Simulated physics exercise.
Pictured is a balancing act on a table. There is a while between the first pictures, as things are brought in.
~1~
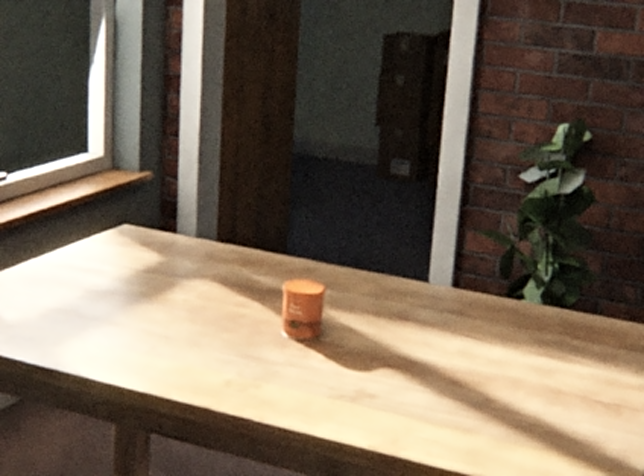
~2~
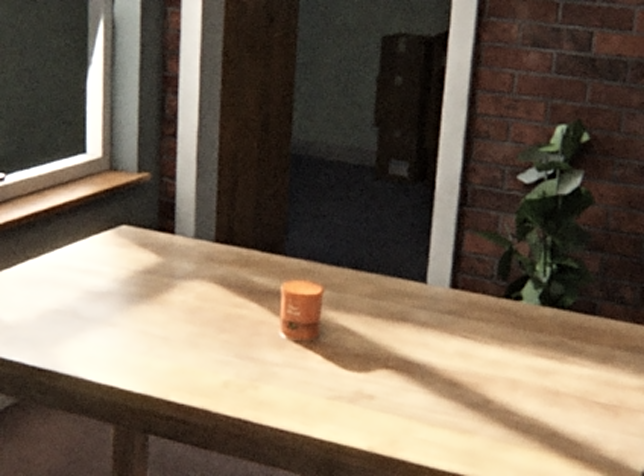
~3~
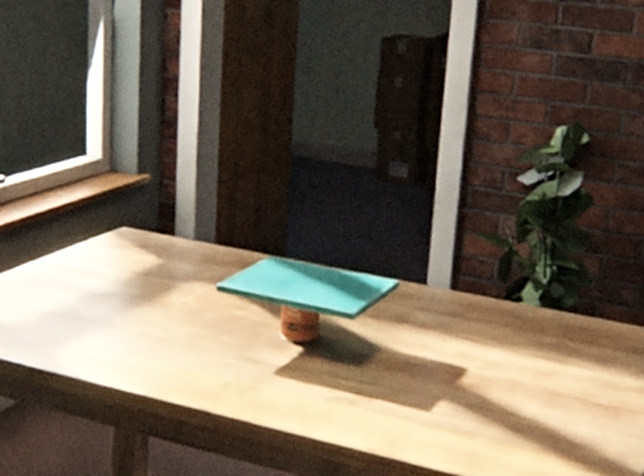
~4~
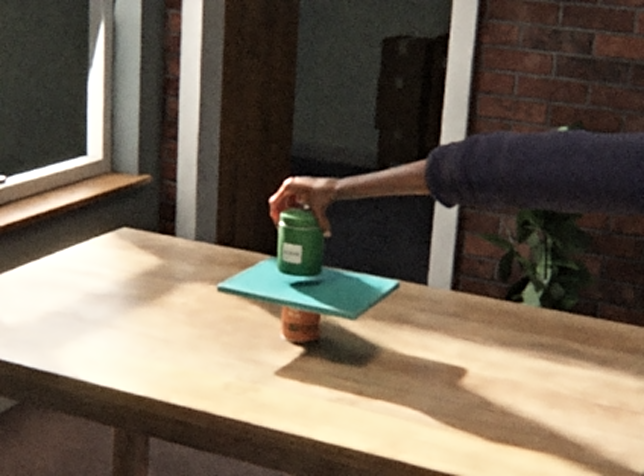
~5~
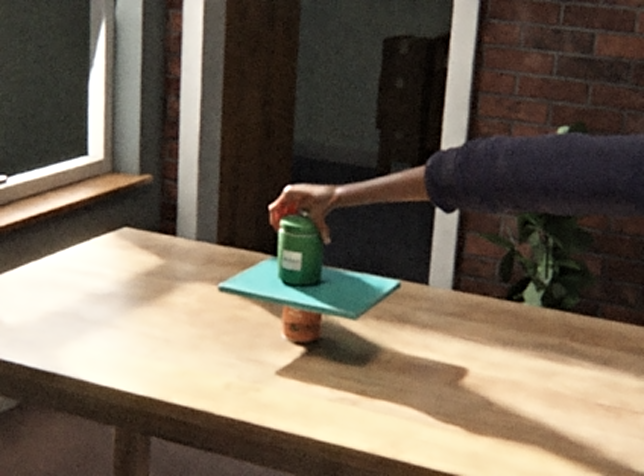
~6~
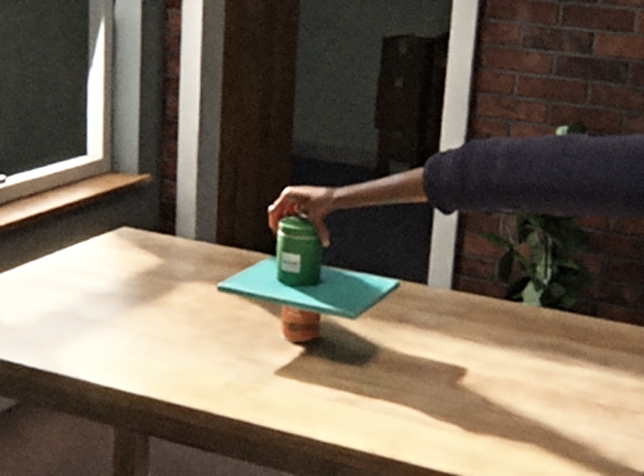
A teal board appears on top of a small orange tin that at first stands alone on a sunlit wooden table. A hand then holds a green jar just above the board, its arm reaching in from the right, and lowers it onto the surface. The hand stays on the jar, nearly still.
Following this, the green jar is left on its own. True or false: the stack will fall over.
False.
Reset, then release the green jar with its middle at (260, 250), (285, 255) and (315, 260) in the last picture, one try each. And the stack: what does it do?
Try one - toppled; try two - upright; try three - upright.
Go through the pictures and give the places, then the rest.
In the first frame, the last thing is not in view yet; orange tin (303, 310).
In the second frame, the last thing is not in view yet; orange tin (301, 311).
In the third frame, the last thing is not in view yet.
The fourth frame shows still above its spot; green jar (301, 242).
The fifth frame shows in place under the hand; green jar (301, 249).
The sixth frame shows in place under the hand; green jar (300, 251).
Then, 0.20 s after the last picture, nothing has stirred.
Then, 0.50 s after the last picture, green jar resting near (300, 252).
At rest, all 3 in place. Seen from the same camera at the end, green jar near (300, 252). The stack holds.
